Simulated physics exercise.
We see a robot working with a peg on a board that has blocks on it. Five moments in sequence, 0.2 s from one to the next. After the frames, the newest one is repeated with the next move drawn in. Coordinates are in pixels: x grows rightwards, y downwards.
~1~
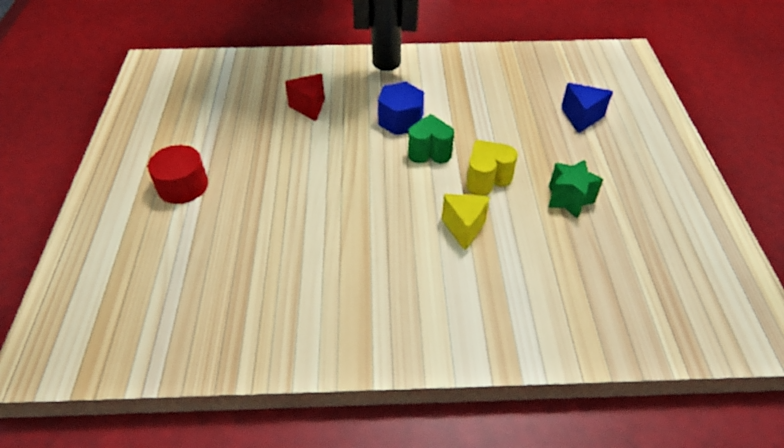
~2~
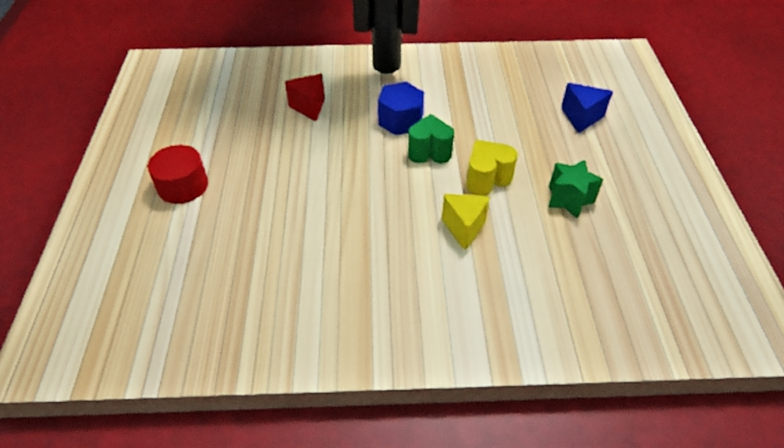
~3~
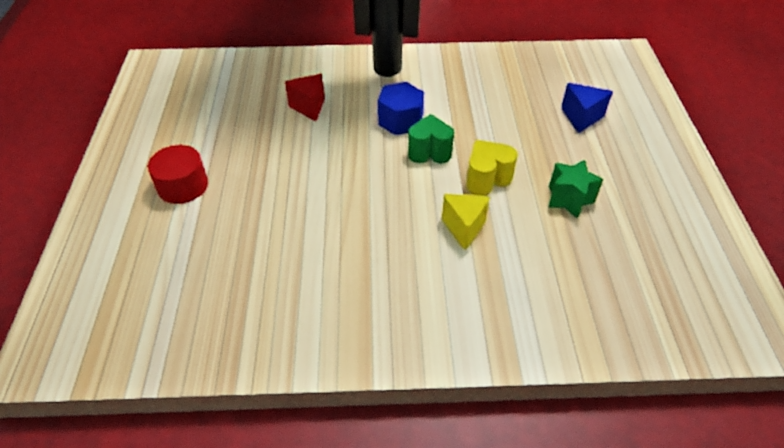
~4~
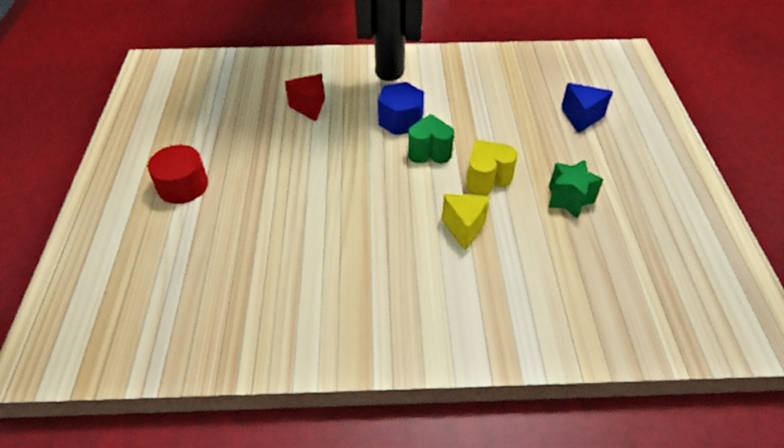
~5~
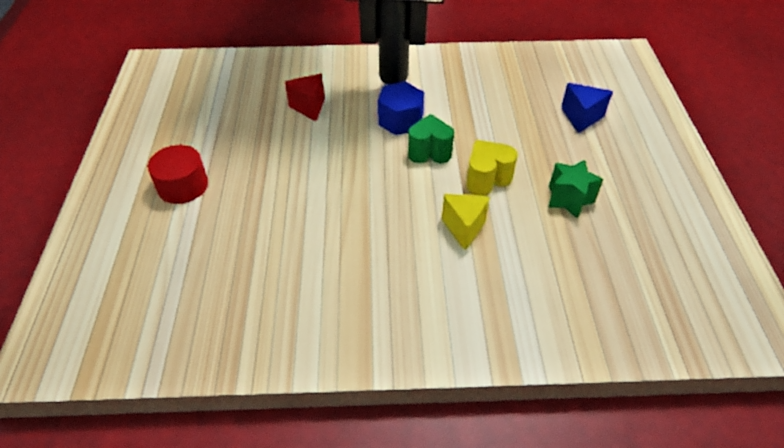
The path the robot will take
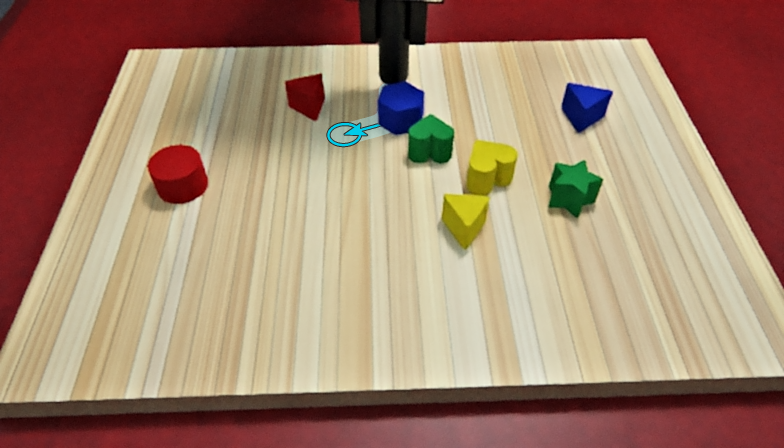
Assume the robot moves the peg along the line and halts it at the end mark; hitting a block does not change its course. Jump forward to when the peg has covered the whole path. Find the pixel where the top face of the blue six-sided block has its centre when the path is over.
Its top face will be centred at roughly (403, 121).
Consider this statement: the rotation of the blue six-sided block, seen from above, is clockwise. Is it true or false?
The statement is false.
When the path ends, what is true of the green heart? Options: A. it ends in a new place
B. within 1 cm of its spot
My answer is option A.
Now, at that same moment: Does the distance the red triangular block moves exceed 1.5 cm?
The answer is no.
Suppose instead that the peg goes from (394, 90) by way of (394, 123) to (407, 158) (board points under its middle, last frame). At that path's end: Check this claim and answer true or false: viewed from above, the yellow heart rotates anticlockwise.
Verdict: True.
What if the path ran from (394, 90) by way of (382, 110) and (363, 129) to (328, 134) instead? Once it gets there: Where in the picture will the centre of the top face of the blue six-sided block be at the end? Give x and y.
Around pixel (402, 114).
Path on the board, from (394, 90) through (394, 110) and (375, 126) to (344, 134).
What follows on the original path. One third of the way, peg (394, 98); blue six-sided block (404, 109).
Two thirds of the way, peg (374, 114); blue six-sided block (403, 121), turned 30° anticlockwise; green heart (438, 136).
At the end, peg (343, 122); red triangular block in place; blue six-sided block (403, 121), turned 30° anticlockwise; green heart (438, 136).
